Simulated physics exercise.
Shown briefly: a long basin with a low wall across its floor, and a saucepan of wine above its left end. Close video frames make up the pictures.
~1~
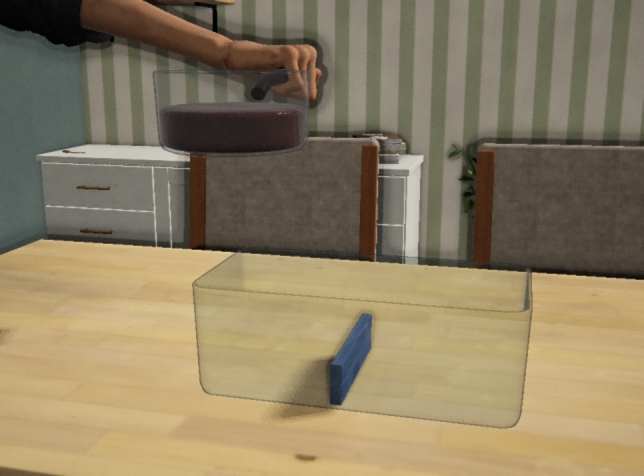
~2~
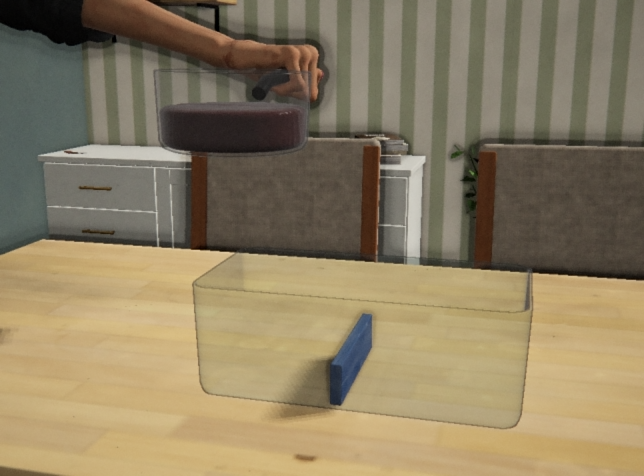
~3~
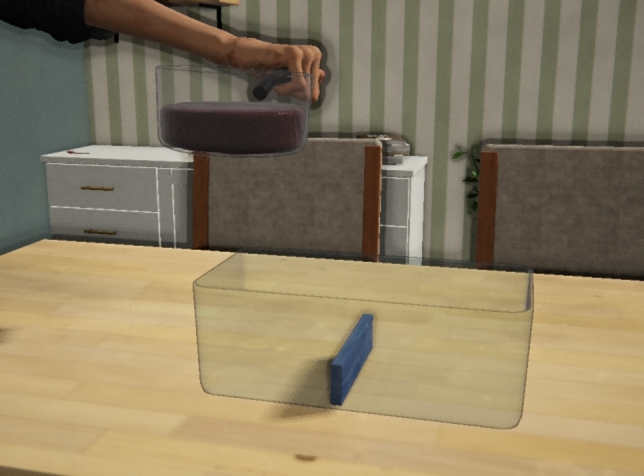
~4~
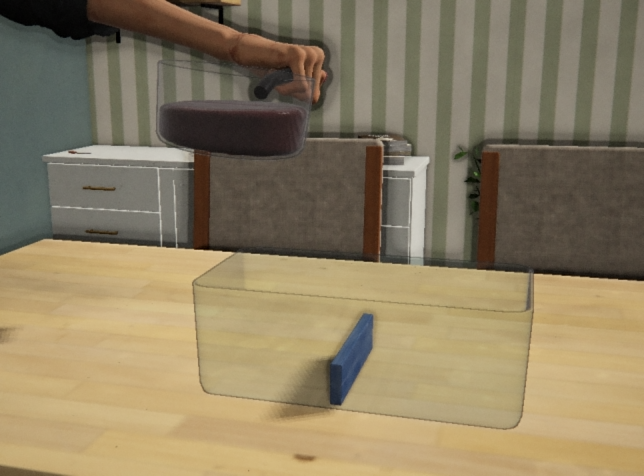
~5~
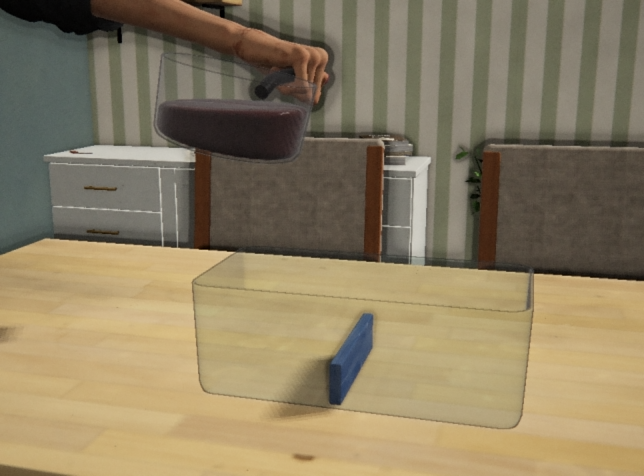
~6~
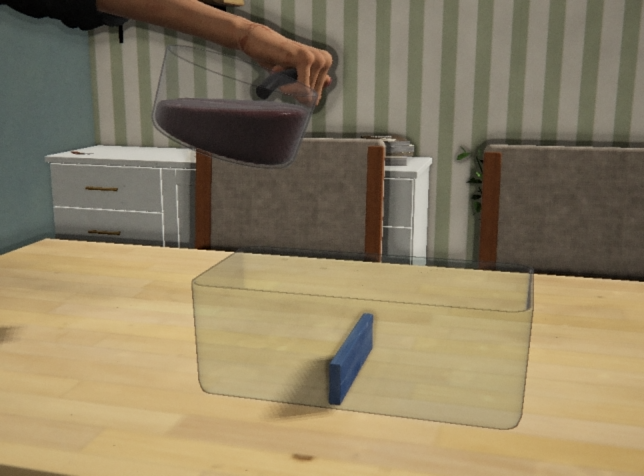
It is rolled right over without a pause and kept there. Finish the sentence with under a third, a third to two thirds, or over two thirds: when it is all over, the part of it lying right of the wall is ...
... a third to two thirds.
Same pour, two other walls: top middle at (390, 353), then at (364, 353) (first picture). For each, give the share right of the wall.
In order, some 15 and 45 in a hundred.
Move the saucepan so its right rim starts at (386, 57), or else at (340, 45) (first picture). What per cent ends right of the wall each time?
First about 95, then 90 per cent.
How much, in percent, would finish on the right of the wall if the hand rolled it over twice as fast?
Something like 35 percent.
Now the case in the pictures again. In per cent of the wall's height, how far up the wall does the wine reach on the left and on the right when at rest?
On the left it is 30 per cent, on the right 30.
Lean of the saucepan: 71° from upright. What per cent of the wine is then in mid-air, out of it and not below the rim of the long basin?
Near 35 in a hundred.
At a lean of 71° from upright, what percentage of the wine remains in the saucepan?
It works out to close to 60 percent.
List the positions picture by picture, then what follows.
Tilt 0°; pouring edge (306, 74); surface from (169, 107) to (305, 110); the long basin's rim runs from (219, 267) to (530, 289); the wall's top is at (353, 338), in the first picture.
Tilt 1°; pouring edge (307, 75); surface from (169, 106) to (305, 109), in the second picture.
Tilt 3°; pouring edge (309, 78); surface from (170, 105) to (306, 110), in the third picture.
Tilt 7°; pouring edge (311, 83); surface from (170, 104) to (306, 109), in the fourth picture.
Tilt 12°; pouring edge (312, 90); surface from (168, 102) to (307, 110), in the fifth picture.
Tilt 19°; pouring edge (314, 99); surface from (166, 102) to (308, 111), in the sixth picture.
A moment on, the saucepan is tipped part way and 61 per cent is still to pour, 2 is left of the wall and 4 right of it.
Next, the saucepan is tipped on its side and 17 per cent is still to pour, 17 is left of the wall and 49 right of it.
Then the saucepan is tipped on its side and 3 per cent is still to pour, 41 is left of the wall and 51 right of it.
Later the saucepan is tipped on its side and 0 per cent is still to pour, 47 is left of the wall and 52 right of it.
In the end 47 per cent lies left of the wall, 52 right of it and 1 outside.
